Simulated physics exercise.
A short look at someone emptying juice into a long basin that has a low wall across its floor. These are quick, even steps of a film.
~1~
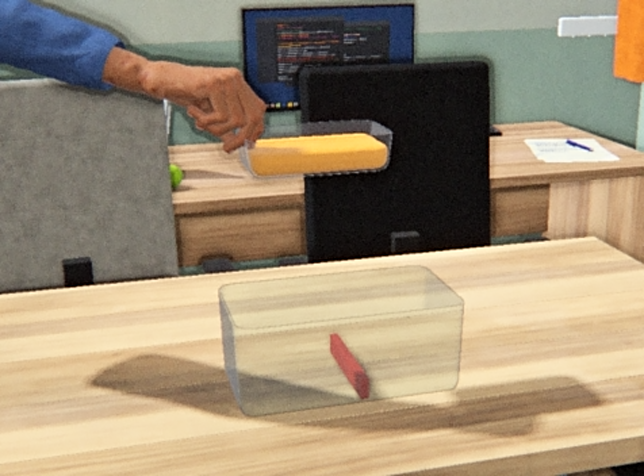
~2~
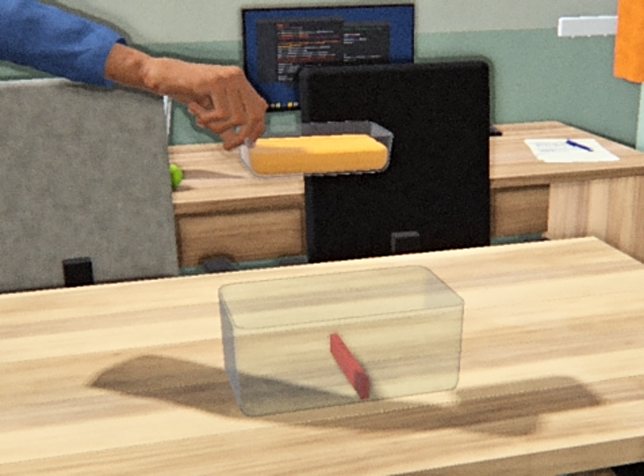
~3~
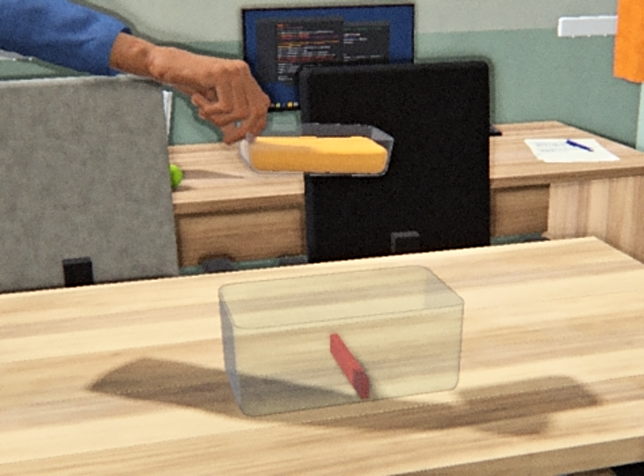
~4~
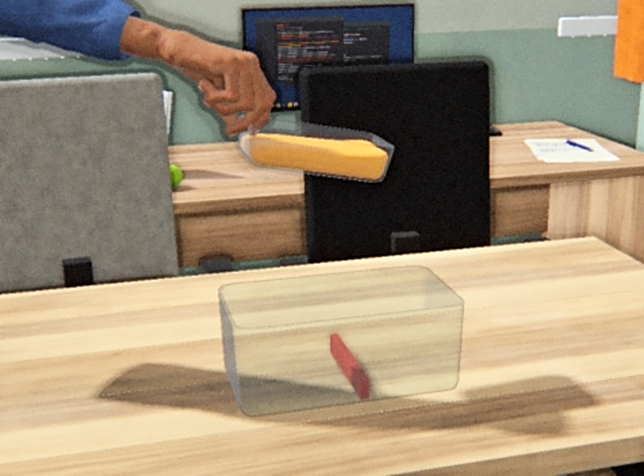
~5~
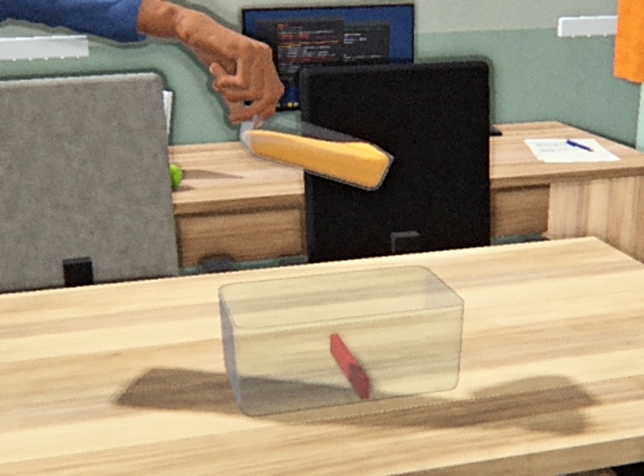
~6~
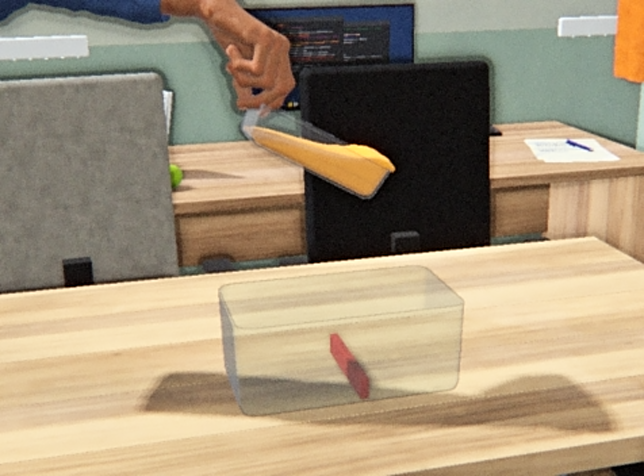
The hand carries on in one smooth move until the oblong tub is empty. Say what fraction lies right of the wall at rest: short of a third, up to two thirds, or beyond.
In the end from a third to two thirds is right of the wall.
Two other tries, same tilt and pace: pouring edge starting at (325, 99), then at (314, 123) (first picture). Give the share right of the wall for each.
About 70 and 70 per cent.
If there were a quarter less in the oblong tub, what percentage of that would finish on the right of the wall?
Some 75 per cent.
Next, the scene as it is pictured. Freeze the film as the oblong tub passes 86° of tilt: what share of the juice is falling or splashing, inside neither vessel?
About 50 per cent.
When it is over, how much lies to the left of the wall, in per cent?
About 35 per cent.
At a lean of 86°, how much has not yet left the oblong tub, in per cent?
Close to 0 per cent.
A moment on, the oblong tub is tipped on its side and 1 per cent is still to pour, 0 is left of the wall and 51 right of it.
Next, the oblong tub is tipped right over and 0 per cent is still to pour, 30 is left of the wall and 60 right of it.
Then the oblong tub is tipped right over and 0 per cent is still to pour, 35 is left of the wall and 58 right of it.
Later the oblong tub is tipped right over and 0 per cent is still to pour, 35 is left of the wall and 58 right of it.
Finally, 35 per cent lies left of the wall, 58 right of it and 7 outside.
